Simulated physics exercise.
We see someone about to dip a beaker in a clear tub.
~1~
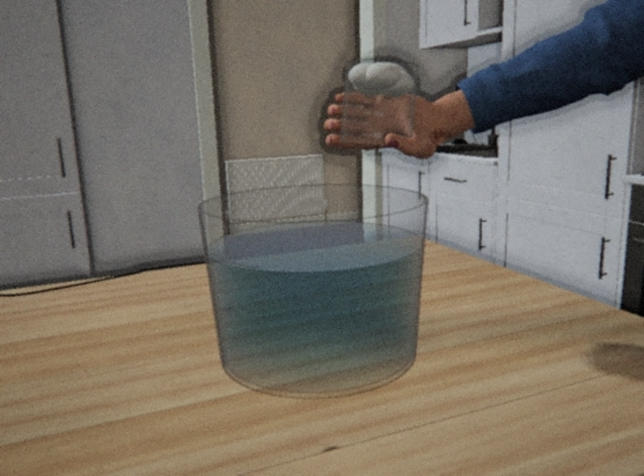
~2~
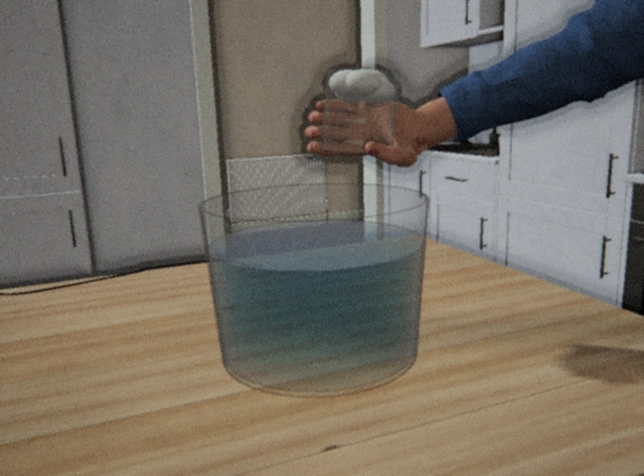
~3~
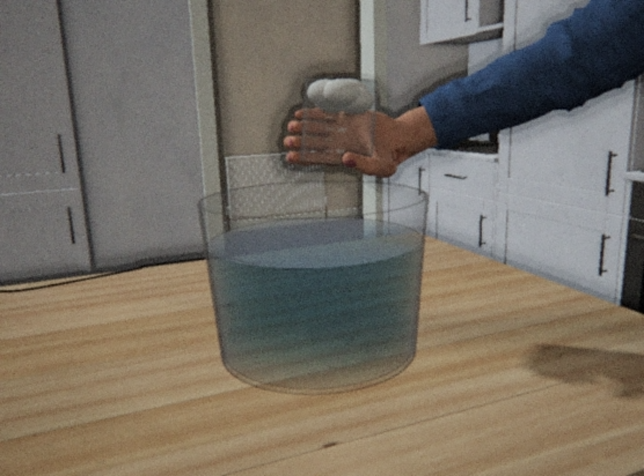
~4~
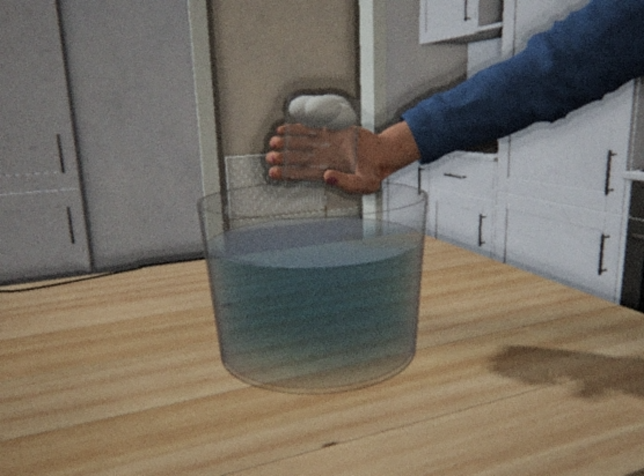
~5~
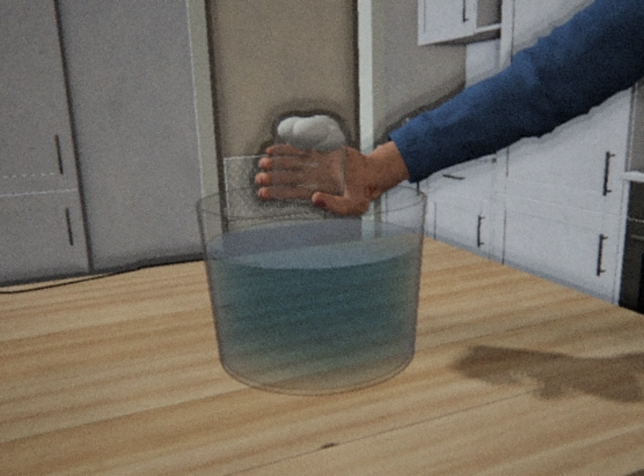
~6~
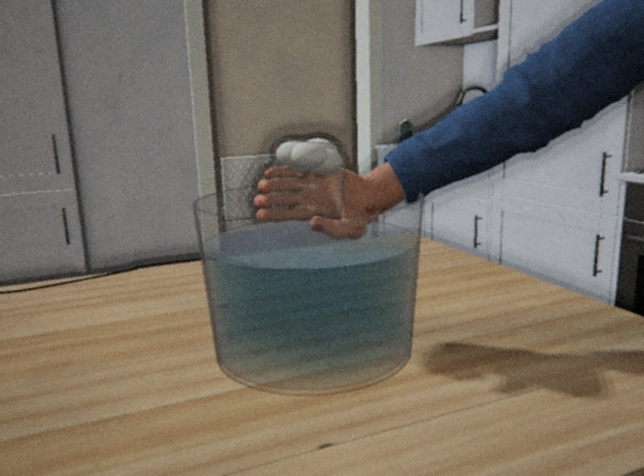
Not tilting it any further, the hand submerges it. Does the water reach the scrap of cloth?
It stays dry.
Soon after, the beaker enters the water.
Later, air is trapped inside and holds the level down.
In the end, the beaker is under, still full of air, and the scrap of cloth is dry.
